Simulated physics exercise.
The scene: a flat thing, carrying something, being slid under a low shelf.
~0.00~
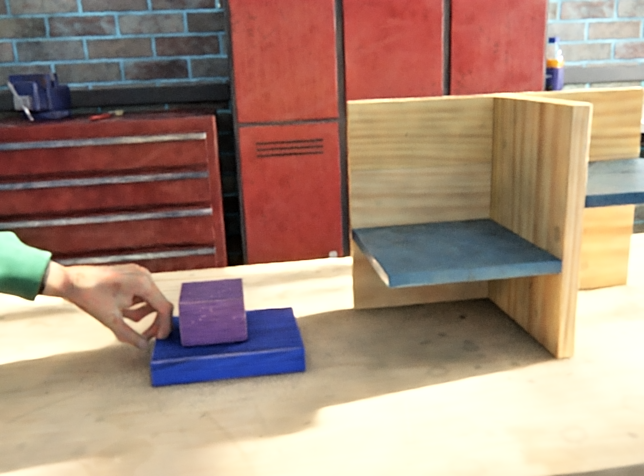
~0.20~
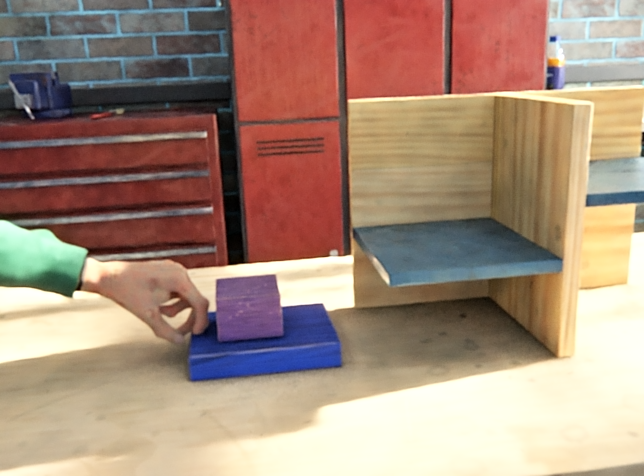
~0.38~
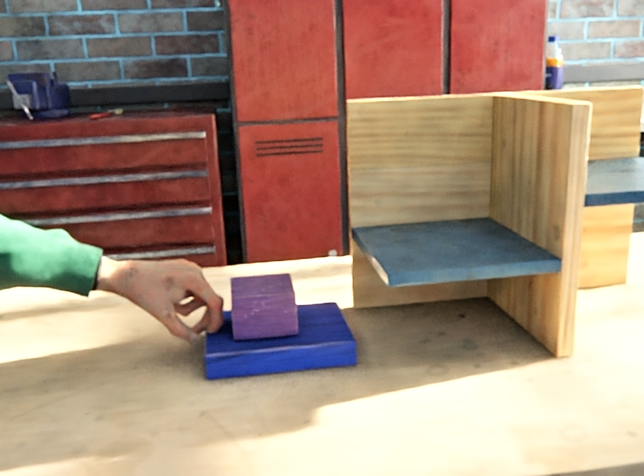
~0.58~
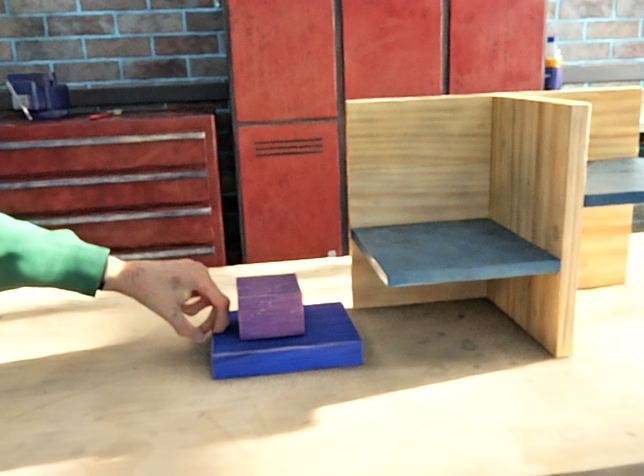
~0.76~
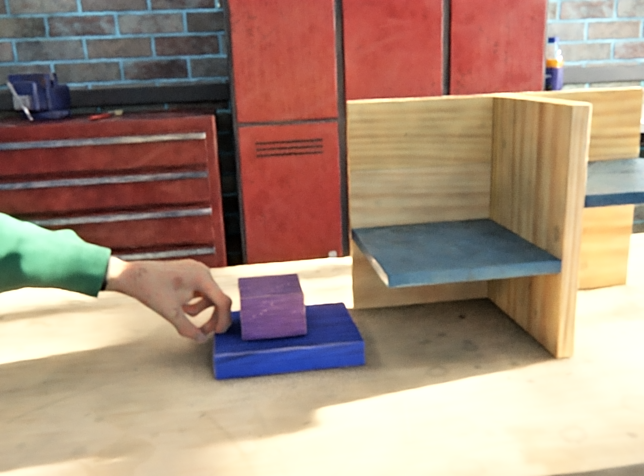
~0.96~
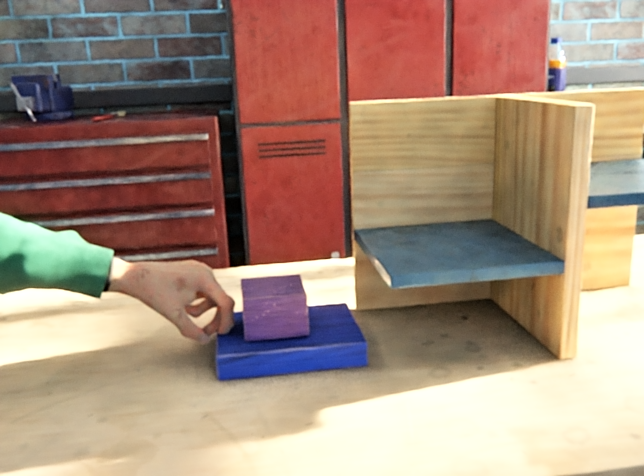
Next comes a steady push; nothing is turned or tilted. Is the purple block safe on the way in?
Here the purple block passes below.
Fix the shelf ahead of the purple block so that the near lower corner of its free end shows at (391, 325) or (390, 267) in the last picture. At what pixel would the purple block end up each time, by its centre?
About (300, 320) and (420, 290).
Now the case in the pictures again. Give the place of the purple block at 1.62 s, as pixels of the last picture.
Around (311, 304).
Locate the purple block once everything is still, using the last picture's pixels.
Around (425, 293).
Around 1.62 s, purple block riding along near (312, 304).
Around 2.16 s, purple block riding along near (360, 300).
Around 2.60 s, purple block riding along near (399, 296).
Finally (3.3 s), the purple block clears the shelf, near (425, 294).
